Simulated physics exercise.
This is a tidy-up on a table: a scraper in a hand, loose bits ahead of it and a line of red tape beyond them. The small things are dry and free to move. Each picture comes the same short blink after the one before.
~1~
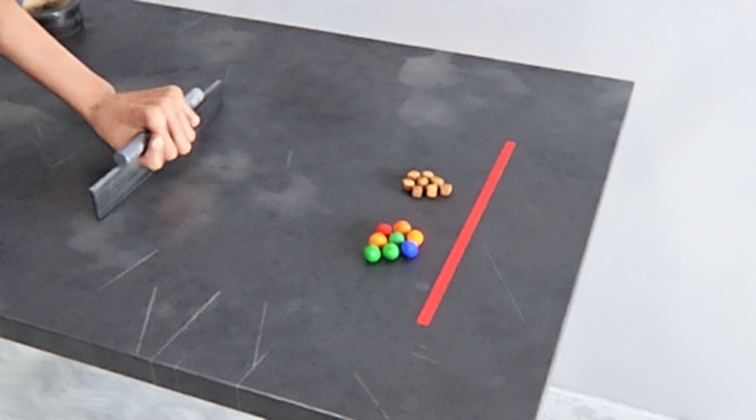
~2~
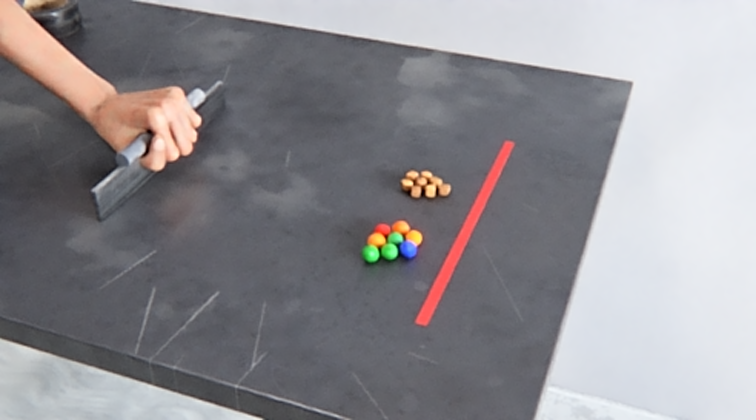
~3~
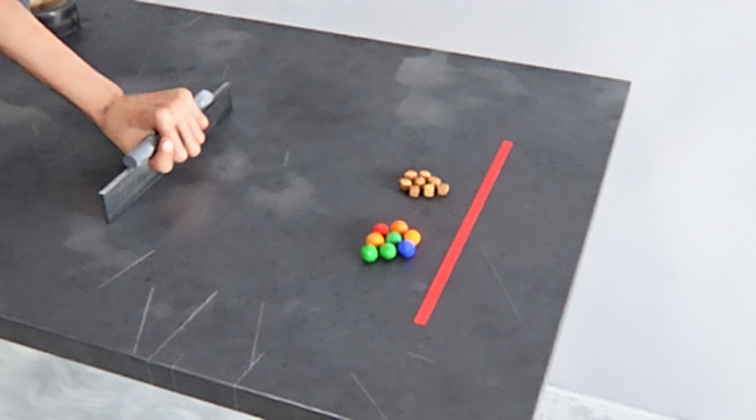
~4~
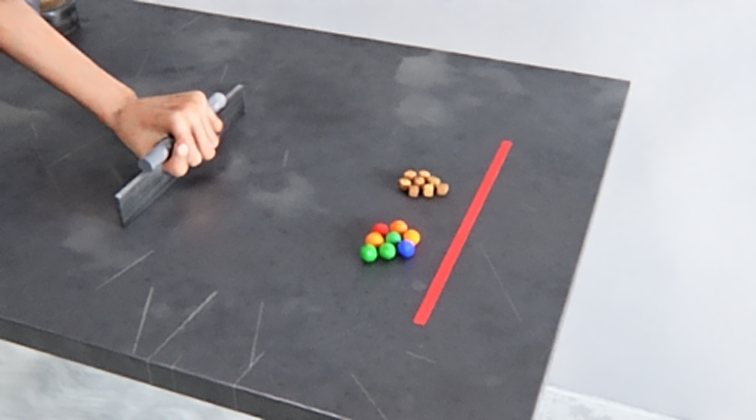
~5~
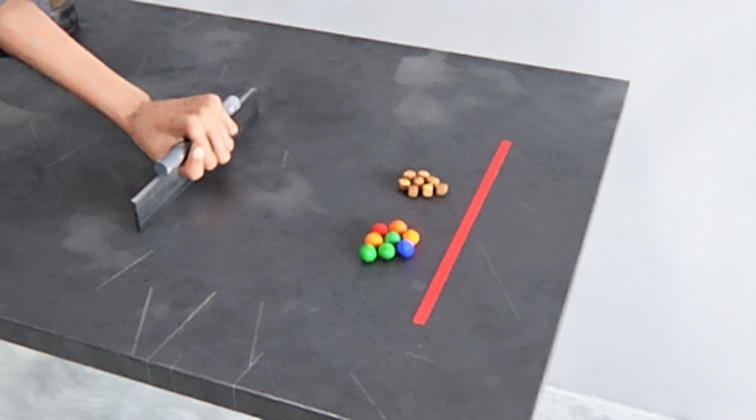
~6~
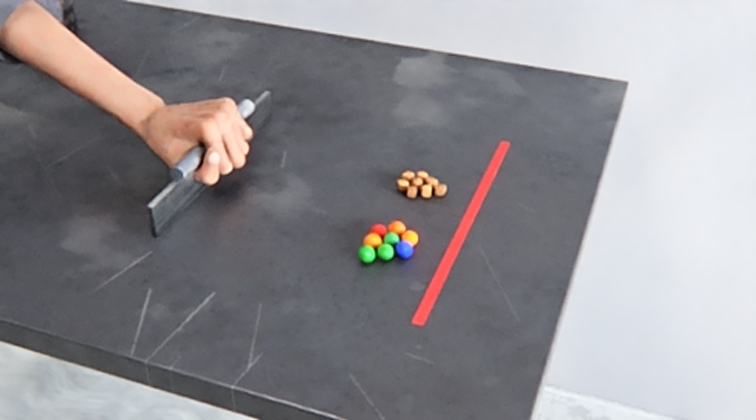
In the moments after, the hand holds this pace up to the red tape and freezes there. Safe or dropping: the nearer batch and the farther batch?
The nearer batch sends some to the floor; the farther batch keeps clear of the drop.
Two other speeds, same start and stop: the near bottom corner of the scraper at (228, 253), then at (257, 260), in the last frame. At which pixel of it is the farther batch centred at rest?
First near (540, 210), then near (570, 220).
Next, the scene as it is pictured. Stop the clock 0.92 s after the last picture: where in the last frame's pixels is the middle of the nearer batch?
Around (483, 259).
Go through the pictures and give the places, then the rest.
The first frame shows scraper at (105, 194), at rest; red tape at (508, 150), well back from the edge; edge at (586, 251); nearer batch at (396, 240), a few glass marbles; farther batch at (422, 184), a few brown sugar cubes.
The second frame shows scraper at (107, 195); farther batch at (421, 184).
The third frame shows scraper at (115, 197); nearer batch at (393, 240).
The fourth frame shows scraper at (130, 201); farther batch at (419, 183).
The fifth frame shows scraper at (146, 205); nearer batch at (392, 240).
The sixth frame shows scraper at (162, 210); red tape at (502, 150); edge at (581, 251); nearer batch at (391, 241); farther batch at (417, 184).
Then, 0.45 s after the last picture, scraper still moving, near (343, 169); nearer batch all on the table, its front near (404, 249); farther batch all on the table, its front near (441, 190).
Then, 0.92 s after the last picture, scraper stopped at the red tape; nearer batch all on the table, its front near (527, 275); farther batch all on the table, its front near (508, 200).
Then, 1.20 s after the last picture, scraper stopped at the red tape; nearer batch a small part over the edge; farther batch all on the table, its front near (505, 213).
At rest, scraper stopped at the red tape; nearer batch all over the edge; farther batch all on the table, its front near (505, 213).
